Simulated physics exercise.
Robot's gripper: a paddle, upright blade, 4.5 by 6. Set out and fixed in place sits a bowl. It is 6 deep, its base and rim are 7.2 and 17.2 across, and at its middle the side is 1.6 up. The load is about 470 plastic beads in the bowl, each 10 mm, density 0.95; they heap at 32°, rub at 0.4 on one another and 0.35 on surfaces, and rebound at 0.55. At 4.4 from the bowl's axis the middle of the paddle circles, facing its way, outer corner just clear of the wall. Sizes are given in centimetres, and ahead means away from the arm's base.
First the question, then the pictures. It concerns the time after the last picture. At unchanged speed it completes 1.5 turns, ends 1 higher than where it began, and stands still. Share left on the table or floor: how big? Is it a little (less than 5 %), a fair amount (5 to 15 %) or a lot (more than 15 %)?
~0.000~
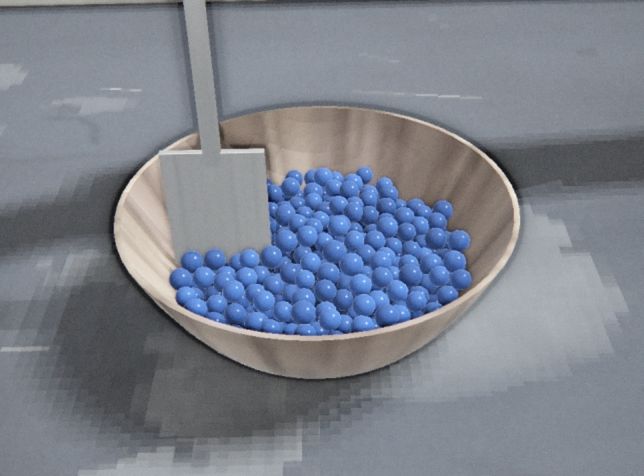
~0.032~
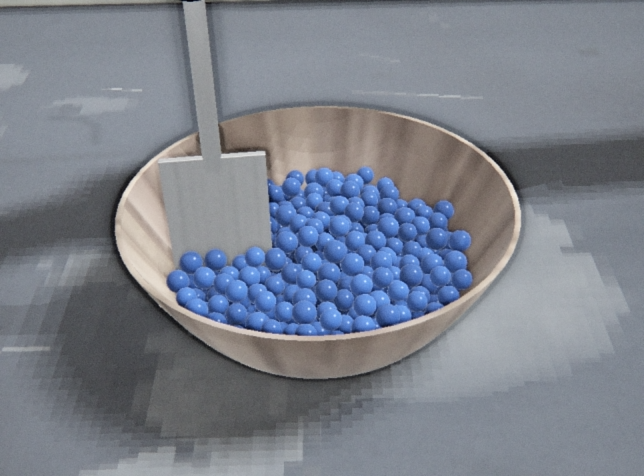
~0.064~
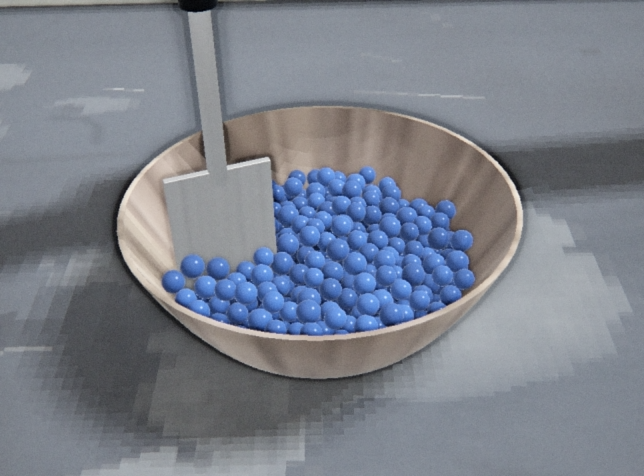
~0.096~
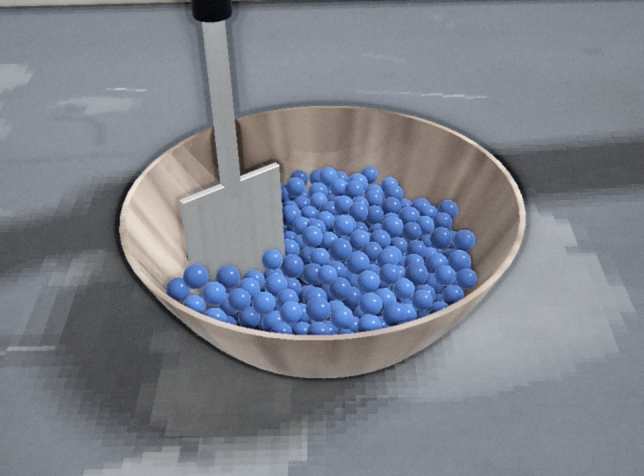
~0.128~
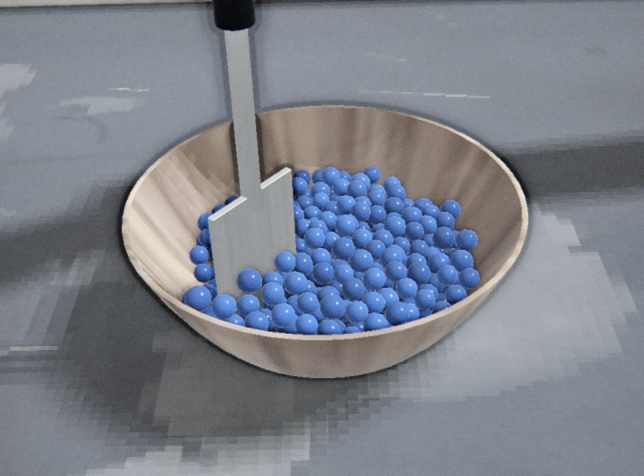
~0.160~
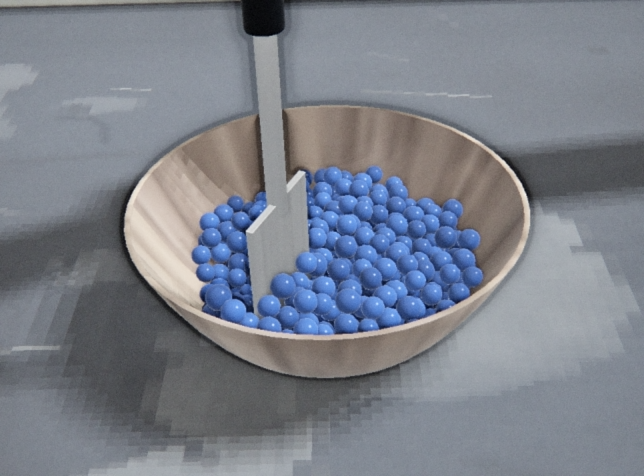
A fair amount, from 5 to 15 %.
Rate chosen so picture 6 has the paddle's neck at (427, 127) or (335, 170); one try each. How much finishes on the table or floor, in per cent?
Some 35 and 15 per cent respectively.
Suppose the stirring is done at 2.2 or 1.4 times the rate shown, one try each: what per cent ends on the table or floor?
First try close to 30, second close to 20, in per cent.
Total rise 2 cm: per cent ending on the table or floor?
Estimate: Close to 5 %.
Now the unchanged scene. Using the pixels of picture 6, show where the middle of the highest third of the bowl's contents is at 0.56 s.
The upper third is centred close to (312, 180).
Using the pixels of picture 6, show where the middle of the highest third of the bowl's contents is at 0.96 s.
(337, 297).
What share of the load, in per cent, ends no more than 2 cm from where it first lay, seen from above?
Near 45 % of the pieces.
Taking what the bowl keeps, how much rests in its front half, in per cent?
Close to 50 in a hundred.
After 0.56 s, 252° round, highest piece 8 above the table; 462 in the bowl, 7 on the table or floor, 4 in flight or on the tool.
After 0.96 s, 78° round, highest piece 7 above the table; 444 in the bowl, 26 on the table or floor, 3 in flight or on the tool.
After 1.35 s, 180° round, highest piece 6 above the table; 438 in the bowl, 34 on the table or floor, 1 in flight or on the tool.
After 2.05 s, 180° round, highest piece 5 above the table; 438 in the bowl, 35 on the table or floor.
In the end, 438 in the bowl, 35 on the table or floor. That is 7 % on the table or floor.
